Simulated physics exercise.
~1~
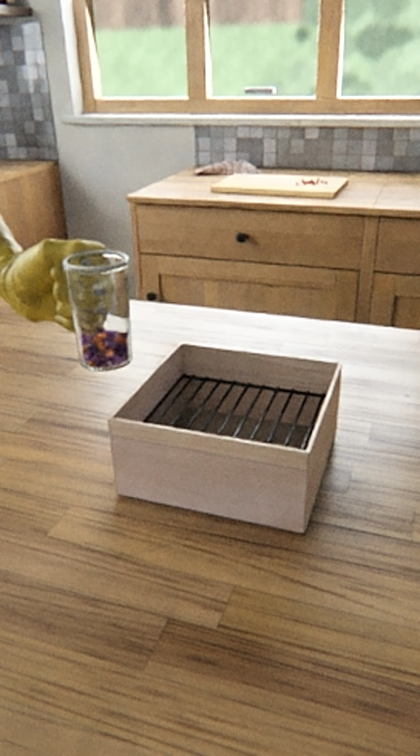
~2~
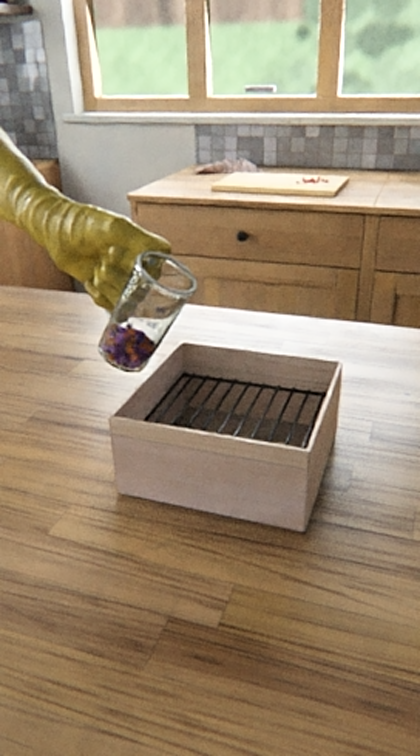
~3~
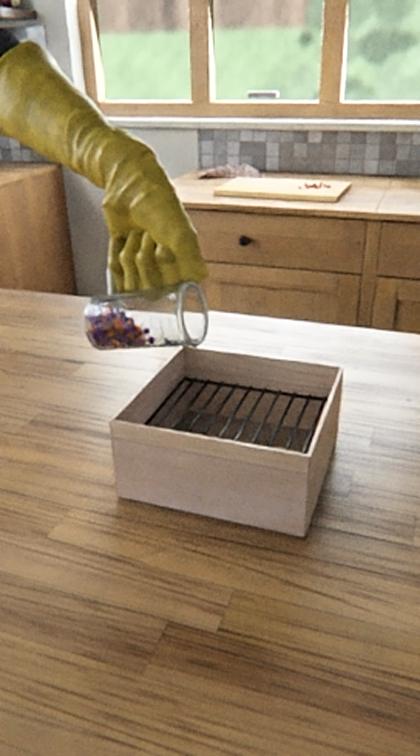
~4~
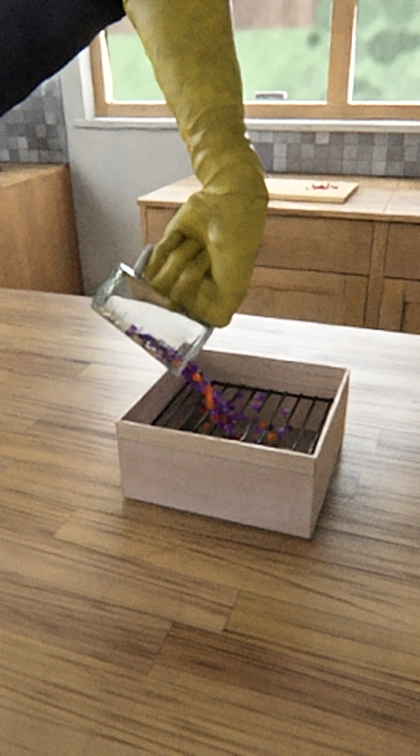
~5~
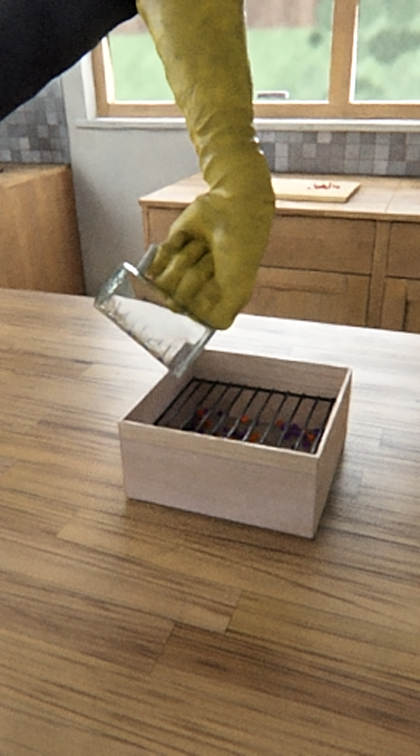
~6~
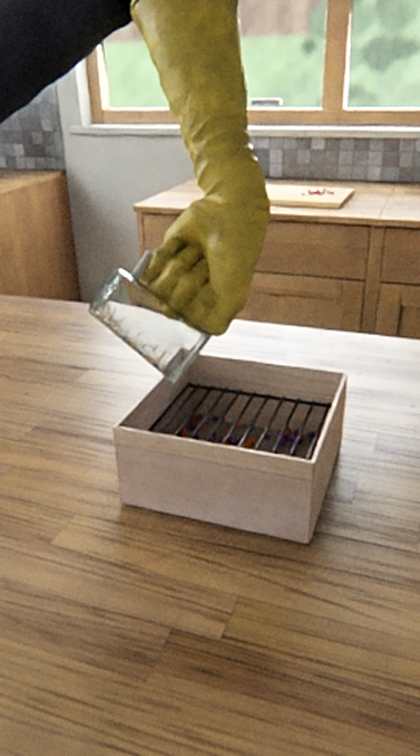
A hand in a yellow-green glove holds a clear glass of orange and purple pieces at the left, above a wooden tabletop seen from slightly above in a kitchen with cabinets and a window behind. At the centre sits a pale, open square box with a dark wire rack across it. The hand moves right and tilts the glass onto its side, the pieces still inside. It tips further, and the pieces pour onto the rack. Both colours drop between the wires, and at the end they lie beneath the rack while the hand holds the emptied glass above.
